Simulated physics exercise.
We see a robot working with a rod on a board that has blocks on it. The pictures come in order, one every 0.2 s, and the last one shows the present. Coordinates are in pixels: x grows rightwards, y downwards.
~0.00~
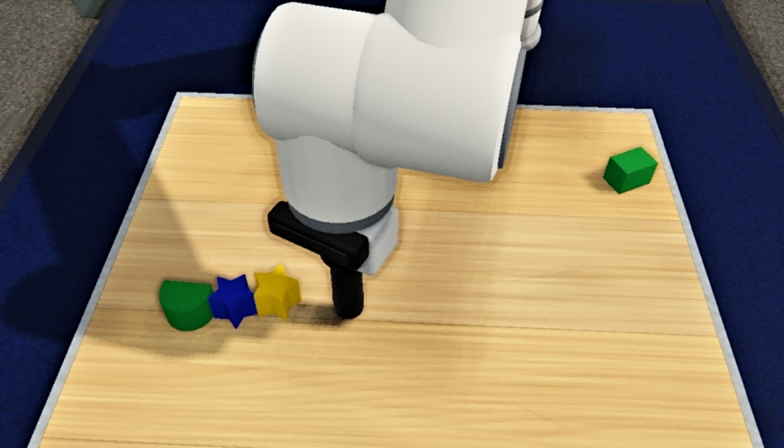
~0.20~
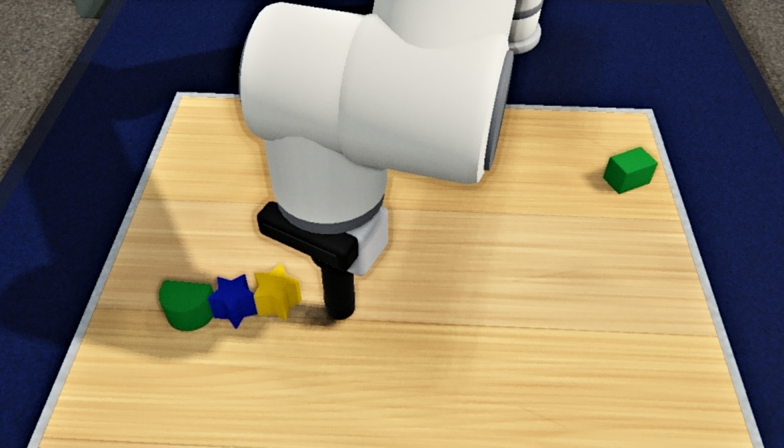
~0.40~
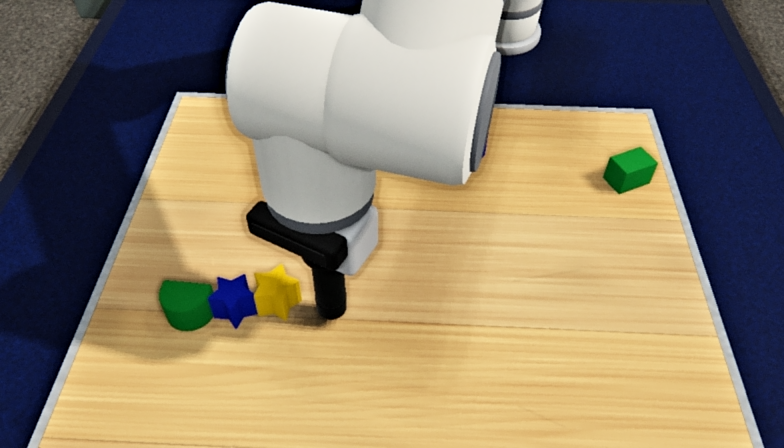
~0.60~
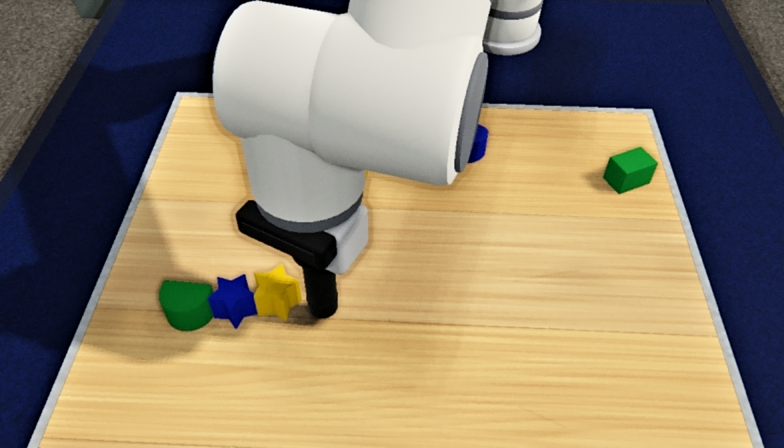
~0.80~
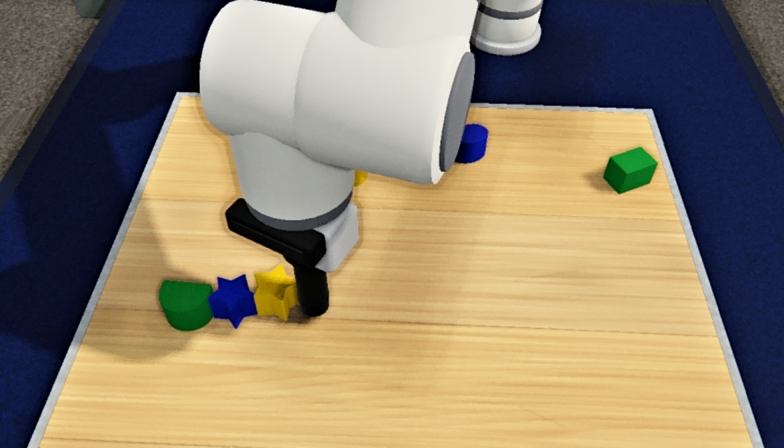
A light wooden board edged in grey lies on a dark blue surface, seen from above at an angle by a still camera. A green rounded block, a blue star and a yellow star sit in a row at left, with a green block at upper right. The white robot arm slides its black rod slowly left toward the unmoving stars, uncovering a blue block behind it.
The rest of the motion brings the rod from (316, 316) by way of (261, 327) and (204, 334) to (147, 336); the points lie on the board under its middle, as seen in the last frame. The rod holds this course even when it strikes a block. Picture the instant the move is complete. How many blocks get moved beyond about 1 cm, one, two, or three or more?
Three or more shift.
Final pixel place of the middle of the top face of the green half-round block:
I'd place it at (145, 283), taking the centre of its top.
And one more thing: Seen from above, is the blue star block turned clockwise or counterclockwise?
Anticlockwise, looking down.
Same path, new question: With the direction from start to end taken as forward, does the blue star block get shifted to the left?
Going by the path, no.
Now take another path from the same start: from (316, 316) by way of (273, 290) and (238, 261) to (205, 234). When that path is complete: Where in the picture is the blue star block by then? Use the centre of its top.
The centre of its top face lies at (190, 287).
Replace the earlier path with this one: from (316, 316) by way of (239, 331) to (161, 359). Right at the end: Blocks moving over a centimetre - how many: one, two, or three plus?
The answer is two blocks, counting only moves over 1 cm.
What follows on the original path. One third of the way, rod (258, 317); blue star block (223, 278), turned 55° anticlockwise; yellow star block (259, 281), turned 55° clockwise.
Two thirds of the way, rod (200, 323); green half-round block (172, 292); blue star block (223, 277), turned 55° anticlockwise; yellow star block (258, 280), turned 65° clockwise.
At the end, rod (142, 326); green half-round block (145, 283), turned 70° clockwise; blue star block (223, 277), turned 55° anticlockwise; yellow star block (258, 280), turned 65° clockwise.
